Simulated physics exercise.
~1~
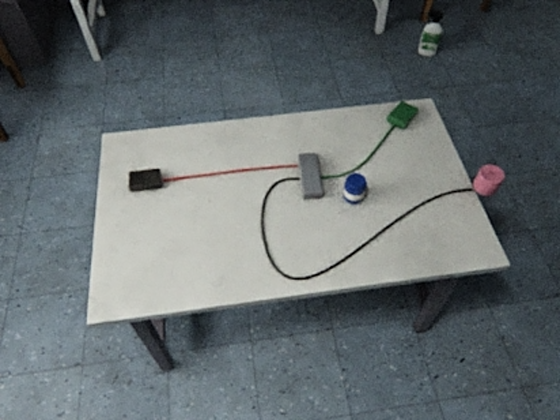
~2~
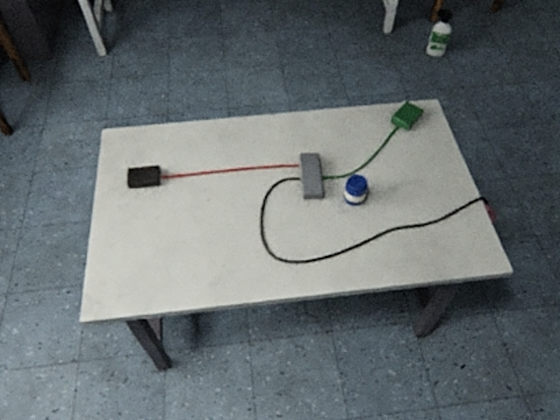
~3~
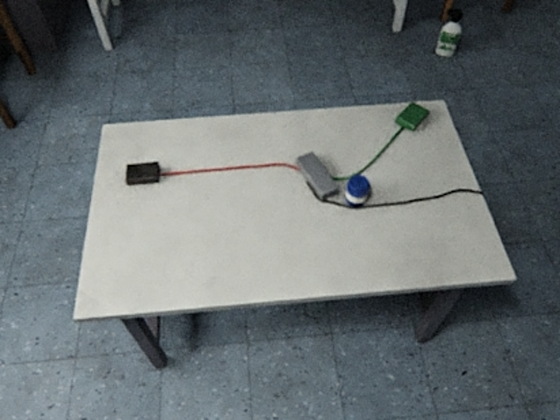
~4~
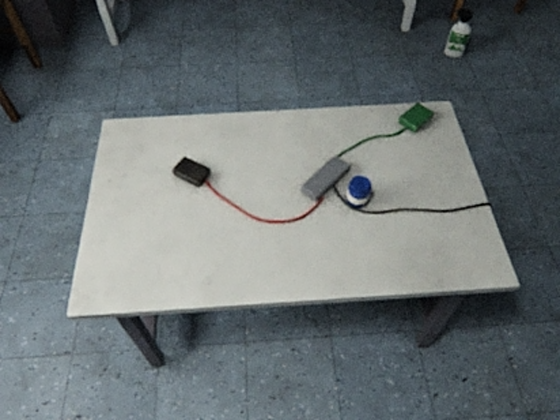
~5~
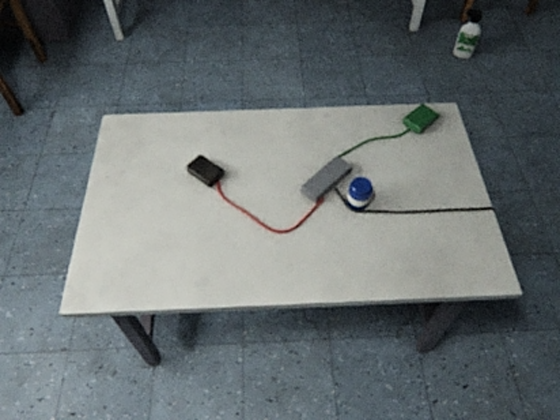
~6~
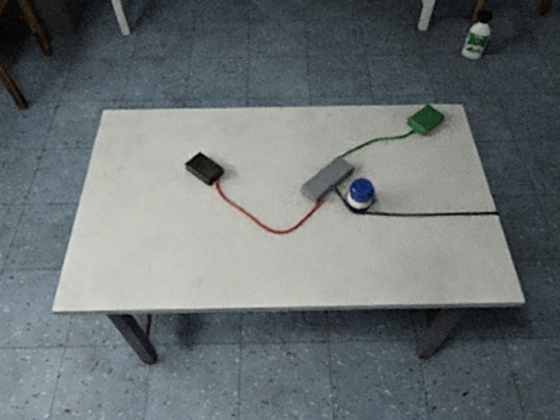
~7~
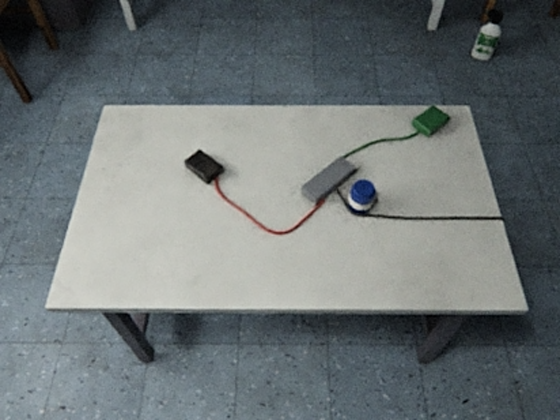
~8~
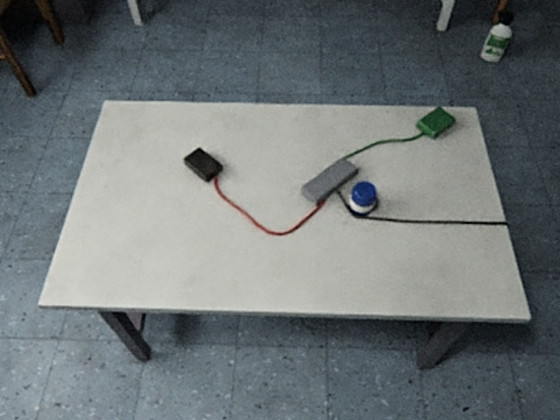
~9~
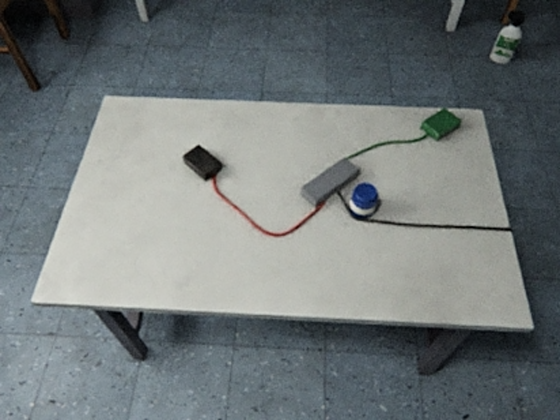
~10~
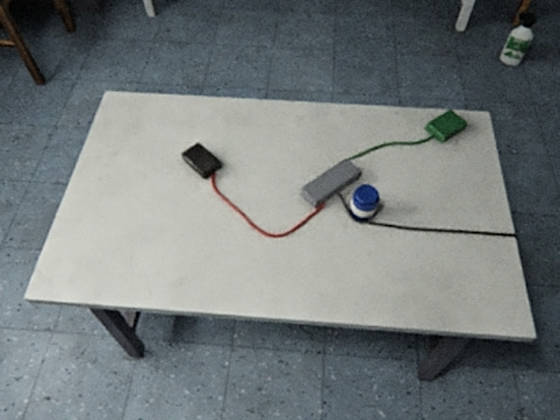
In the video, a pink object drops off the right edge of a table, pulling the black cable taut around a blue-capped jar and turning the grey strip. The black box slides right on its red cable, then everything rests, the green box still in place.
